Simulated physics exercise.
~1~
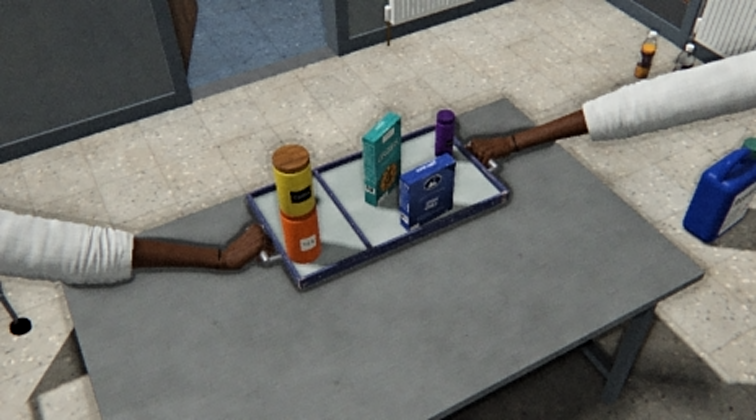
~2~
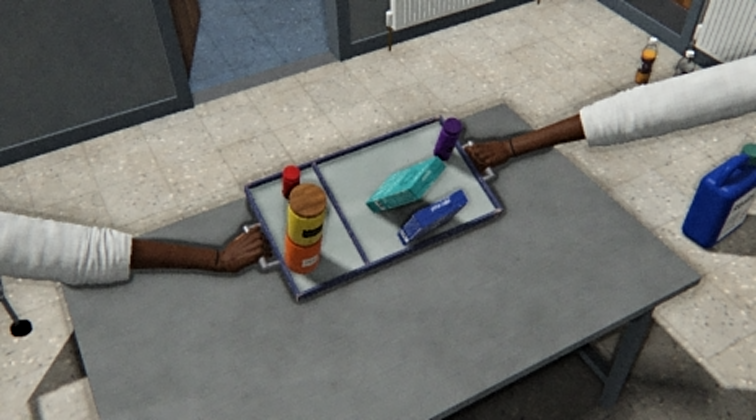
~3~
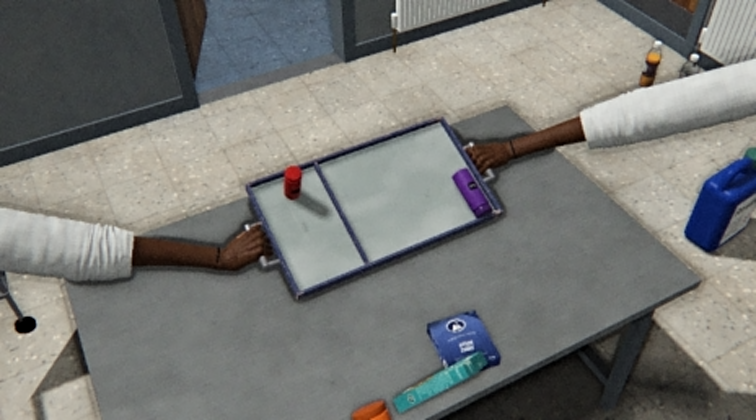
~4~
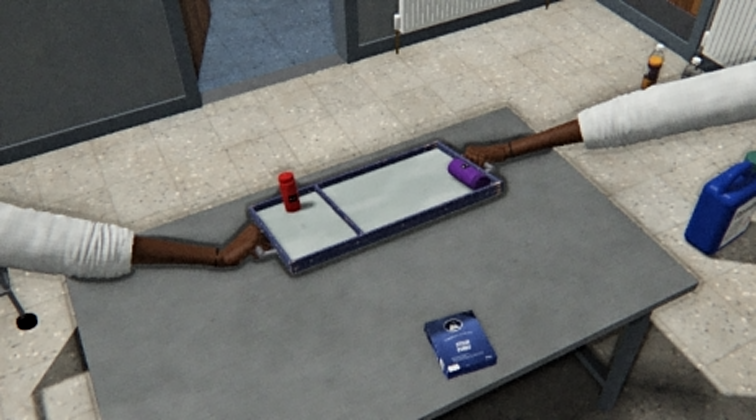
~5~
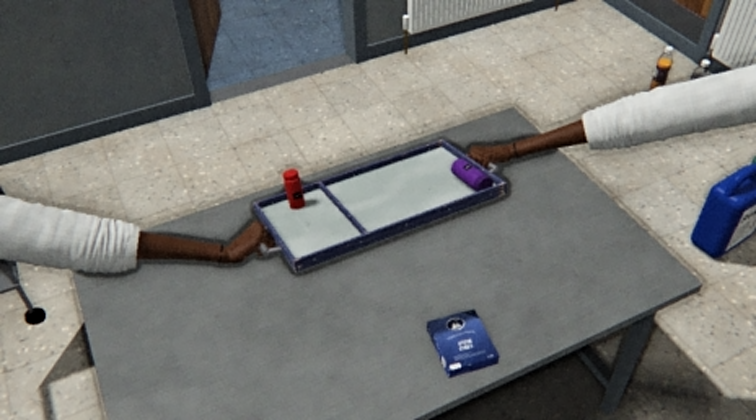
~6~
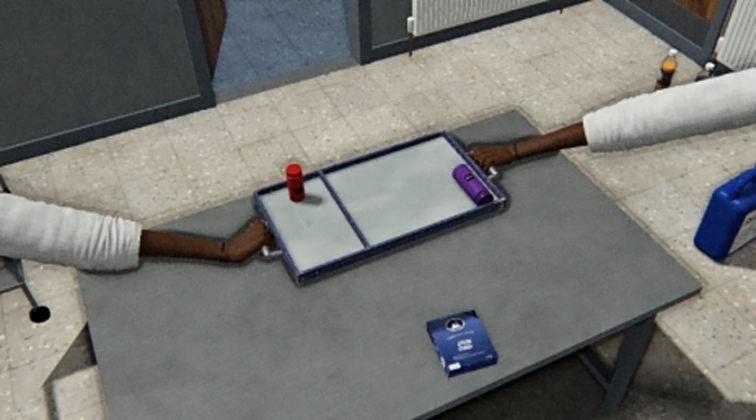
Two hands tilting a tray, packets and jars sliding off the near side, leaving a red shaker upright and a purple one toppled.
